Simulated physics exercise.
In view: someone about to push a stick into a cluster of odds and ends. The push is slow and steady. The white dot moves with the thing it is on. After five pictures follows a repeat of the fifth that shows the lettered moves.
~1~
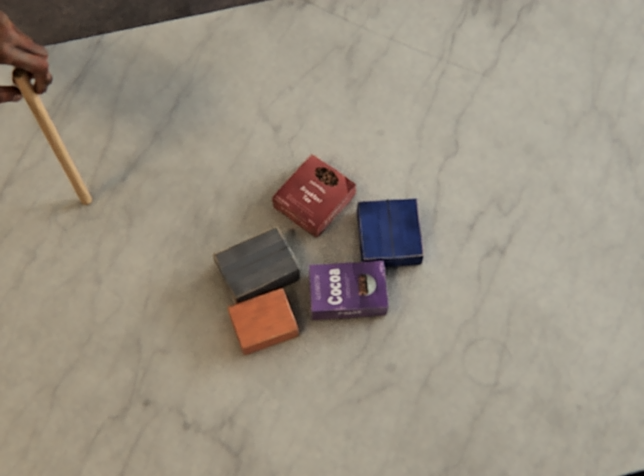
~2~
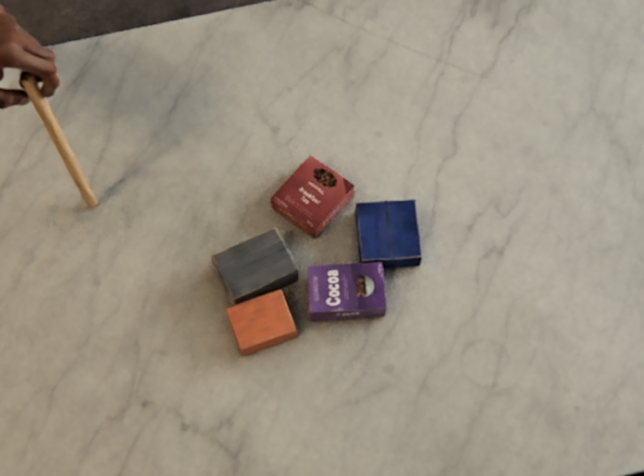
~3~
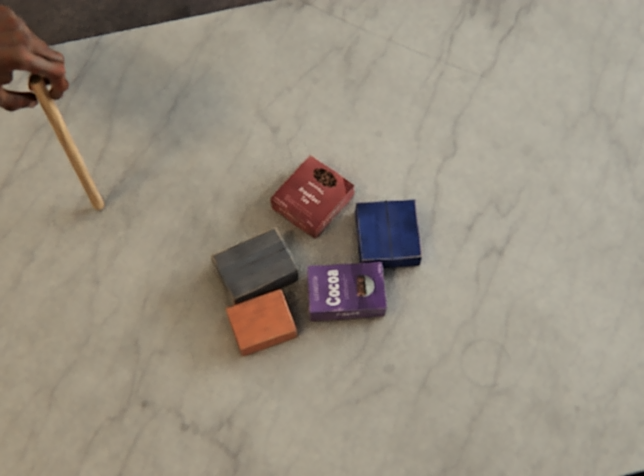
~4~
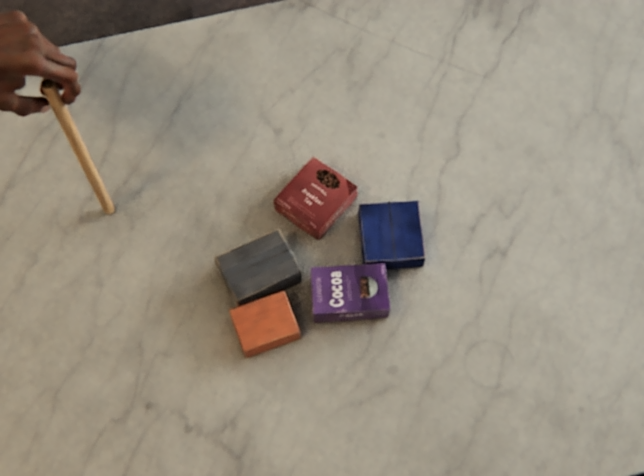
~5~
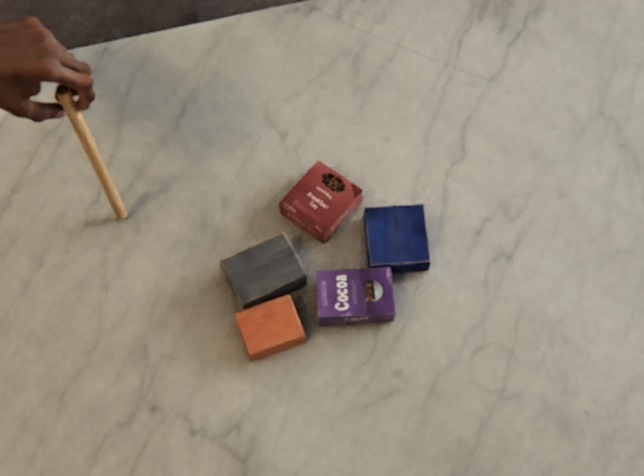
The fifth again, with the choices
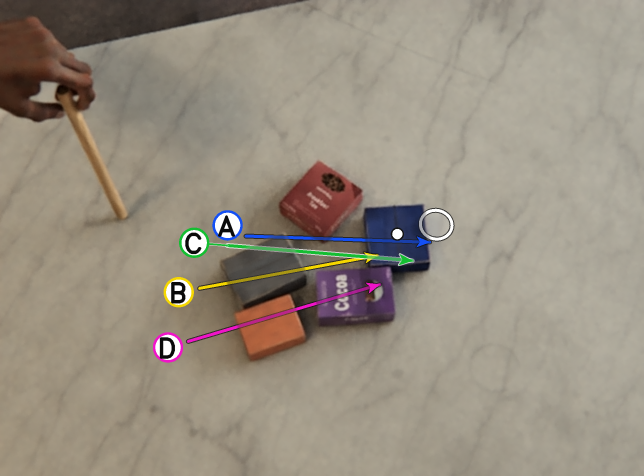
A hand holding a wooden stick enters farther from the upper left, moving slowly right and slightly down over a marble surface. The stick's tip draws a little nearer the cluster of red, blue, grey, orange and purple boxes without touching them, and their arrangement stays unchanged.
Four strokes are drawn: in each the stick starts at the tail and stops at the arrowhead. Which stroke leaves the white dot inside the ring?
Stroke C.
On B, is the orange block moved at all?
On that stroke, no.
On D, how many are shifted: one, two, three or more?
In all, two.
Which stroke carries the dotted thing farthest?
Stroke B.
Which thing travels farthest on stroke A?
The blue box.
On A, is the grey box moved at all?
No.
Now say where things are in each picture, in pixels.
Orange block (264, 322); red packet (315, 196); blue box (389, 233), in the first frame.
Blue box (388, 234); grey box (255, 268), in the second frame.
Purple packet (346, 291); orange block (262, 323), in the third frame.
Red packet (316, 198); blue box (391, 235), in the fourth frame.
Grey box (264, 273); purple packet (355, 296); orange block (270, 328), in the fifth frame.
On the marked copy, A from (246, 236) to (430, 242); B from (199, 288) to (378, 255); C from (227, 245) to (412, 261); D from (188, 341) to (380, 284); the ring at (436, 225); the white dot at (397, 234).
Taking C. A third of the way, foot of the stick (293, 251); blue box (396, 239); grey box (271, 278).
Two thirds of the way, foot of the stick (359, 257); blue box (396, 239); grey box (272, 280).
When it is over, foot of the stick (412, 261); blue box (435, 230); grey box (272, 280); the dot on the blue box is in the ring.
As for the rest, A leaves the dotted thing at (466, 247); B leaves the dotted thing at (469, 206); D leaves the dotted thing at (396, 239).
